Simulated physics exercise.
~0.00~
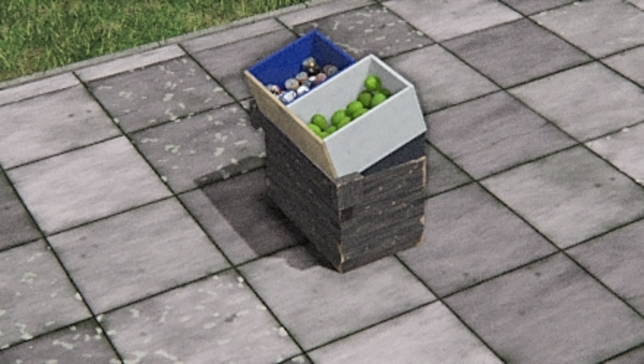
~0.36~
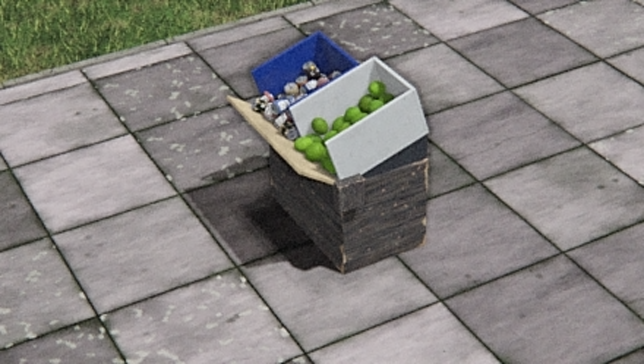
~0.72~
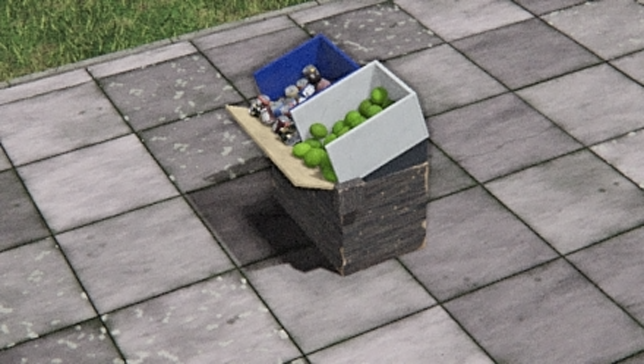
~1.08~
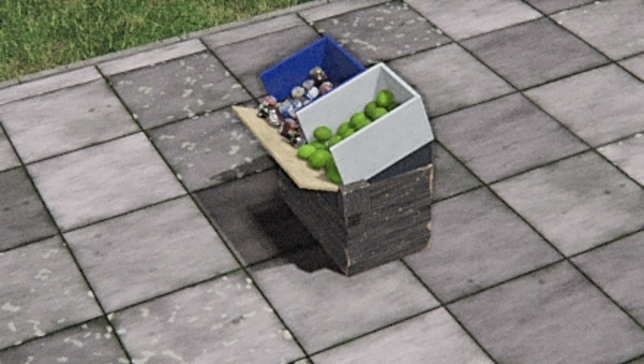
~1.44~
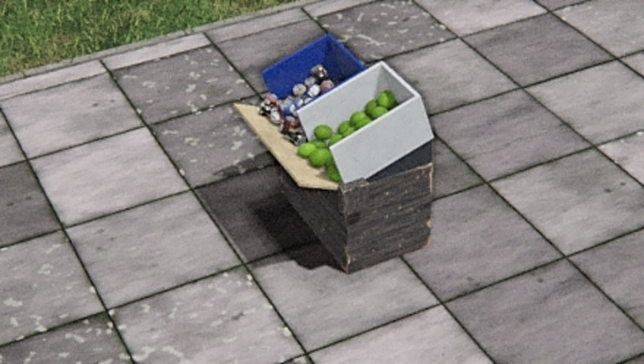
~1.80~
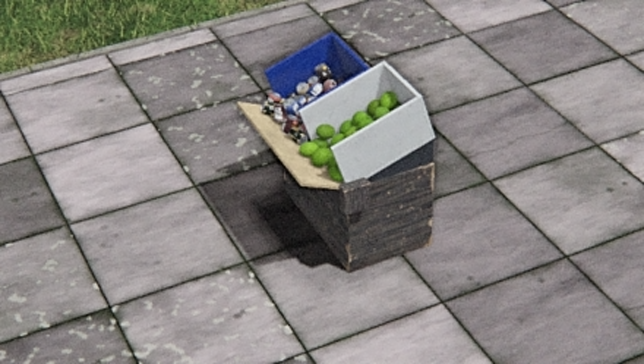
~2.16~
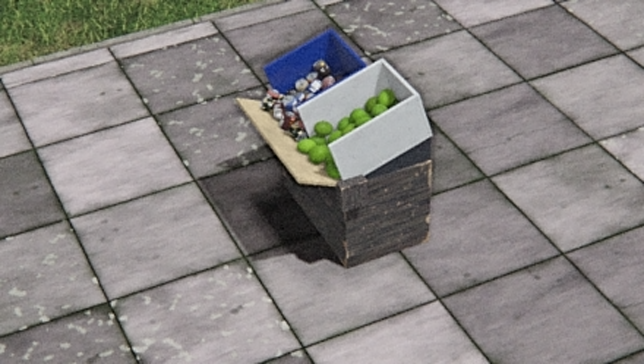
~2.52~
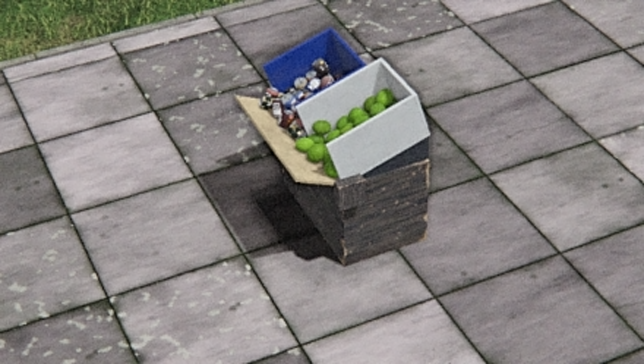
On a paved patio beside some grass, a tan flap tipped down in front of a blue chute of mini cans and a white chute of limes, which slid forward onto it, then stayed there with none on the ground.
